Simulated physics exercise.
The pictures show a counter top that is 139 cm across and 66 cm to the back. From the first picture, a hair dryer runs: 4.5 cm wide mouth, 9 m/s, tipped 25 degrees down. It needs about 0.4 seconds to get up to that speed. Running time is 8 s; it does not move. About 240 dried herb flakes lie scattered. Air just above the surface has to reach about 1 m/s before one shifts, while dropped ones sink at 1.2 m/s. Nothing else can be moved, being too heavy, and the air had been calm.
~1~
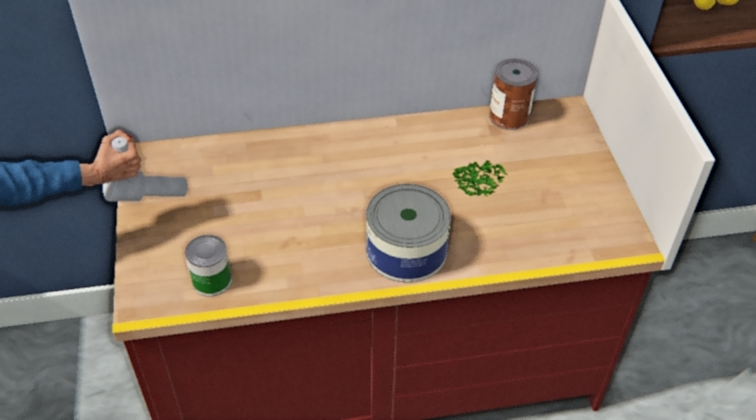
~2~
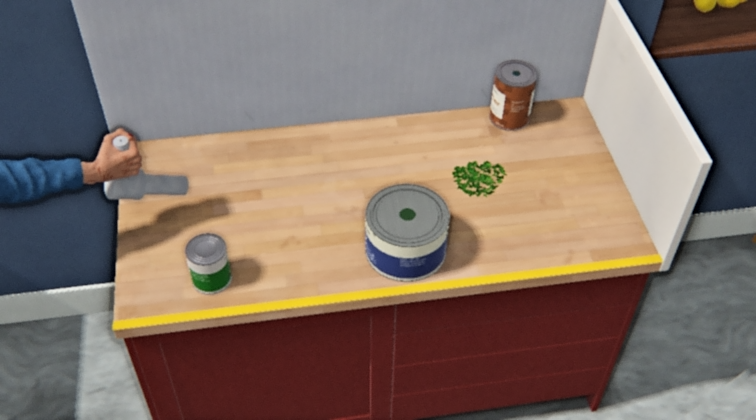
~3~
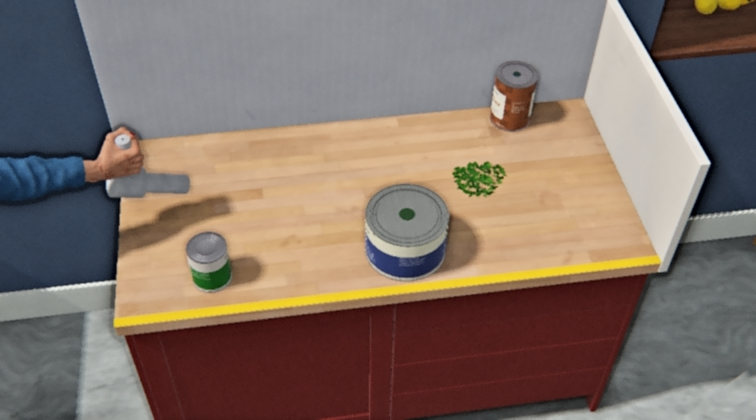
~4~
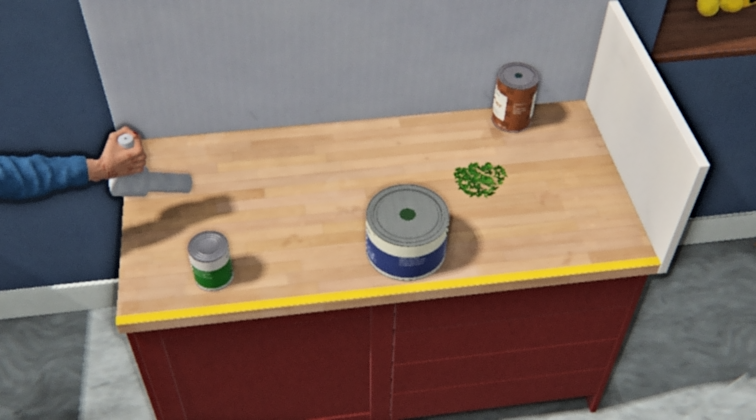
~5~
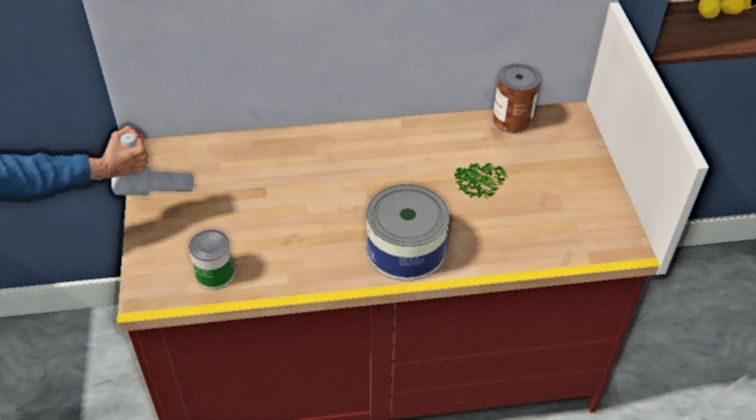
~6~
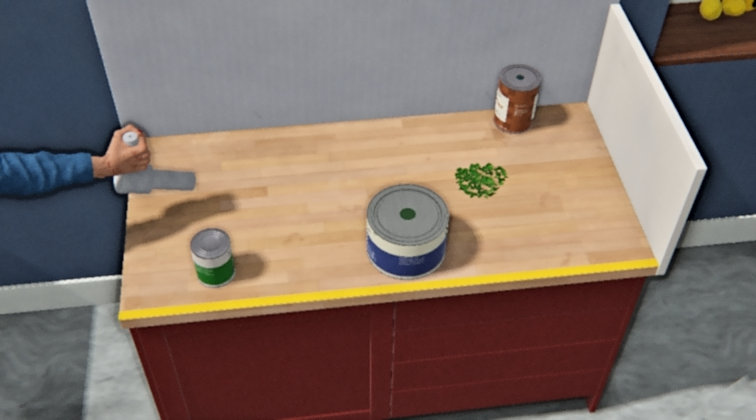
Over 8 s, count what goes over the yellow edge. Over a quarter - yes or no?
Over a quarter: No.
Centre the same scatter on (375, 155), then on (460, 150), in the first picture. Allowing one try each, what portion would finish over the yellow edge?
0 %, 0 %.
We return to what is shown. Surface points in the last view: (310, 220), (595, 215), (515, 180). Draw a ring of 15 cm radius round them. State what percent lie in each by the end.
First spot near 0 %, second near 15 %, third near 0 %.
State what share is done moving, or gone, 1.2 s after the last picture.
I reckon around 50 per cent.
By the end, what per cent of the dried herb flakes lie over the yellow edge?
0 %, roughly.
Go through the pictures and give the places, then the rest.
In the first frame, the middle of the dried herb flakes is near (476, 178), none has stirred yet and the mouth of the hair dryer is at (184, 187).
In the second frame, the middle of the dried herb flakes is near (475, 177), none has stirred yet and the yellow edge is centred on (398, 295).
In the third frame, the middle of the dried herb flakes is near (475, 178), none has stirred yet, the top of a tin is at (517, 74) and the top of a large tin is at (407, 214).
In the fourth frame, the middle of the dried herb flakes is near (476, 178) and none has stirred yet.
In the fifth frame, the middle of the dried herb flakes is near (477, 179) and none has stirred yet.
In the sixth frame, the middle of the dried herb flakes is near (477, 179) and none has stirred yet.
Then, 1.2 s after the last picture the count stands so, 0 % are over the yellow edge; the middle of those still in play is near (603, 165).
Then, 2.2 s after the last picture the count stands so, 0 % are over the yellow edge; the middle of those still in play is near (603, 165).
Then, 4.0 s after the last picture the count stands so, 0 % are over the yellow edge; the middle of those still in play is near (603, 165).
Then, 7.6 s after the last picture, at the end, 0 % are over the yellow edge; the middle of those still in play is near (603, 165).
